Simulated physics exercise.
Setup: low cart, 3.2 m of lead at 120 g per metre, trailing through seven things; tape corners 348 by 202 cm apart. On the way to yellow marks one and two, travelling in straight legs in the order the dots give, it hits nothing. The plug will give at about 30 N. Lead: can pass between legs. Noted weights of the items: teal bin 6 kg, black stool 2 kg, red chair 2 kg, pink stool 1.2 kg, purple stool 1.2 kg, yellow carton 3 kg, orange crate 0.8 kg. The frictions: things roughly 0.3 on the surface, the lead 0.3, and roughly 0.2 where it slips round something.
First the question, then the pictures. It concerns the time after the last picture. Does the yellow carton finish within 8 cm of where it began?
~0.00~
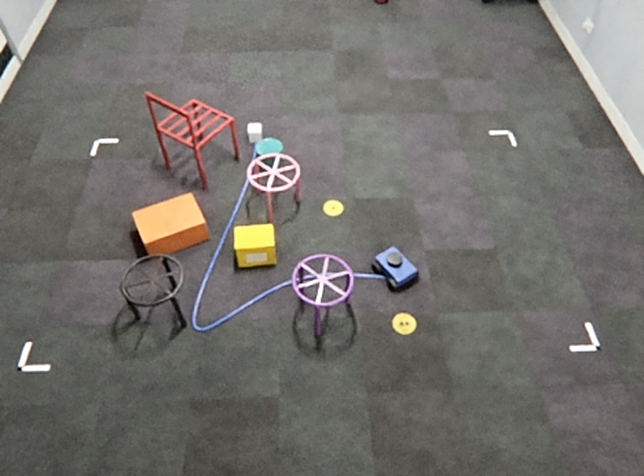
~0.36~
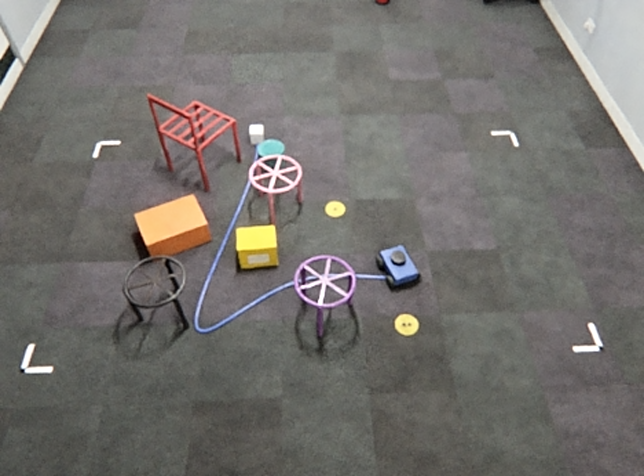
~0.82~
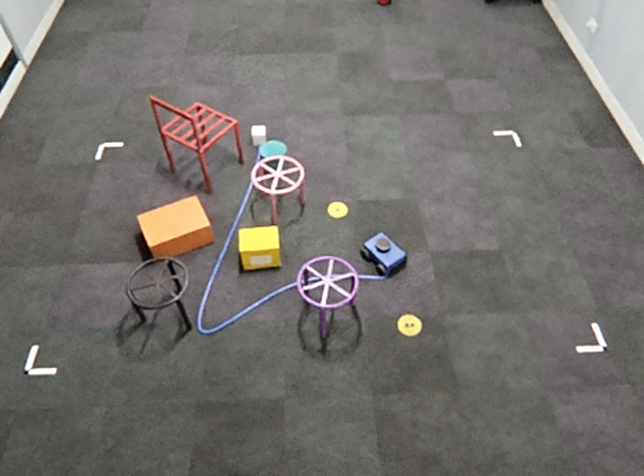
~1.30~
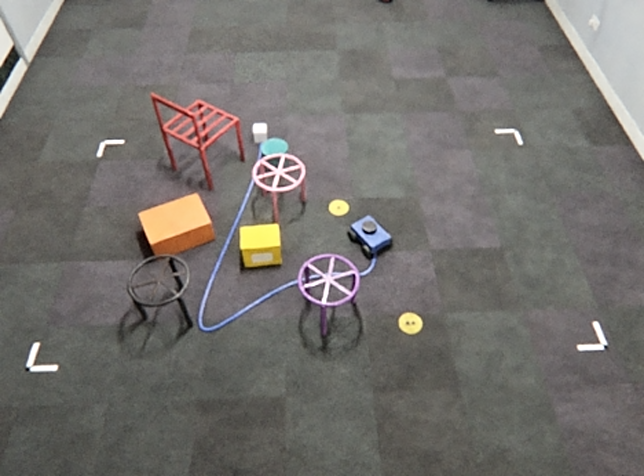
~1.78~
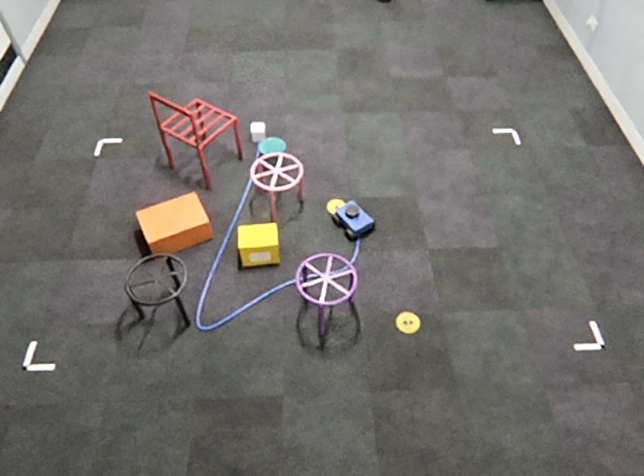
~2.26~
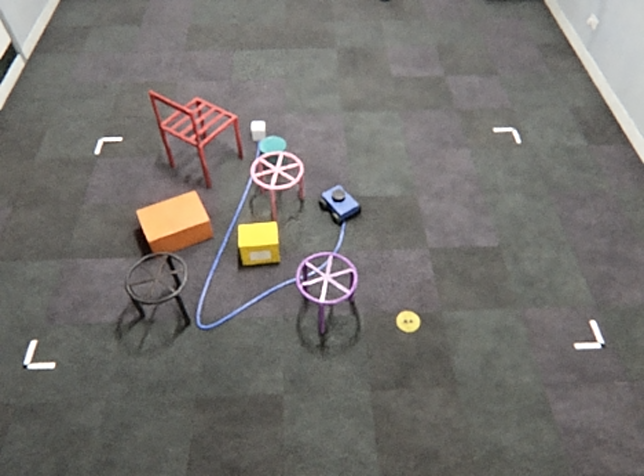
Yes, it stays close.
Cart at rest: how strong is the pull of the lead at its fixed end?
About 0 N.
At 3.1 s, cart at (350, 226), lead slack at the fixed end; nothing else has moved.
At 4.0 s, cart at (369, 257), lead slack at the fixed end; nothing else has moved.
At 4.9 s, cart at (391, 293), lead slack at the fixed end; nothing else has moved.
At 5.8 s, cart at (408, 320), lead slack at the fixed end; nothing else has moved.
At 6.2 s, cart at (408, 320), lead slack at the fixed end; yellow carton 0 cm off its start at (258, 234).
